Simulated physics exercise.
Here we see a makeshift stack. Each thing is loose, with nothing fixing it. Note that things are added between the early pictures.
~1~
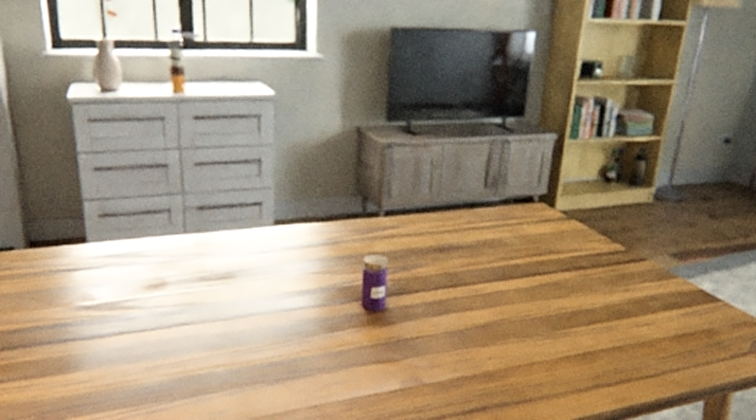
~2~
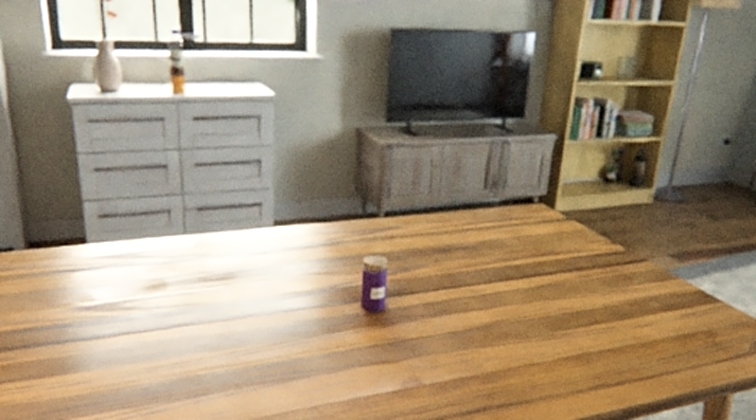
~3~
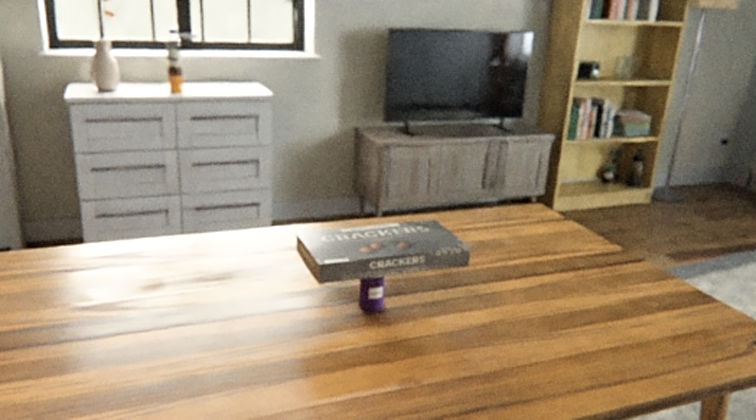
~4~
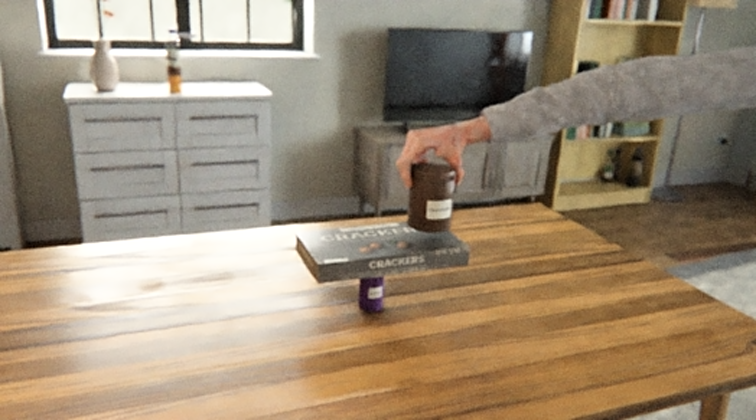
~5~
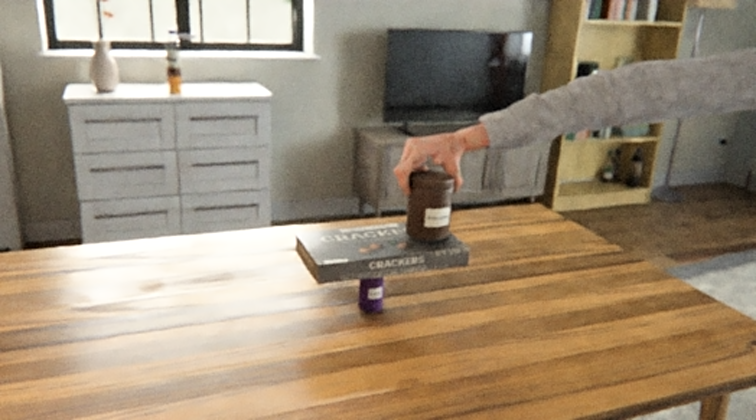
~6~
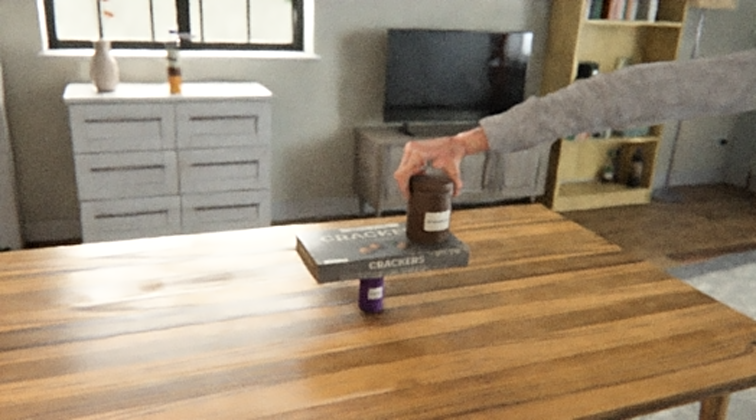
A crackers box appearing atop a small purple jar on a wooden table, then a hand lowering a brown jar onto its right side.
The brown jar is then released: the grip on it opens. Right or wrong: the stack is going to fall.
Right, it falls.
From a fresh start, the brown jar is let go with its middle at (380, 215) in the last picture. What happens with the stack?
Well, it survives then.
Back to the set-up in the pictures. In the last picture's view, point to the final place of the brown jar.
I'd say around (527, 280) in the last view.
Then, 0.30 s later than the last frame, brown jar now fallen; grey packet tilted by 46°.
Then, 0.40 s later than the last frame, grey packet tilted by 46°; purple shaker tilted by 3°.
Then, 0.50 s later than the last frame, grey packet tilted by 37°.
Then, 1.00 s later than the last frame, grey packet now fallen.
When it is over, fallen, brown jar and grey packet; purple shaker as before. End places, in pixels of the last picture, brown jar near (527, 280). The stack gives way.
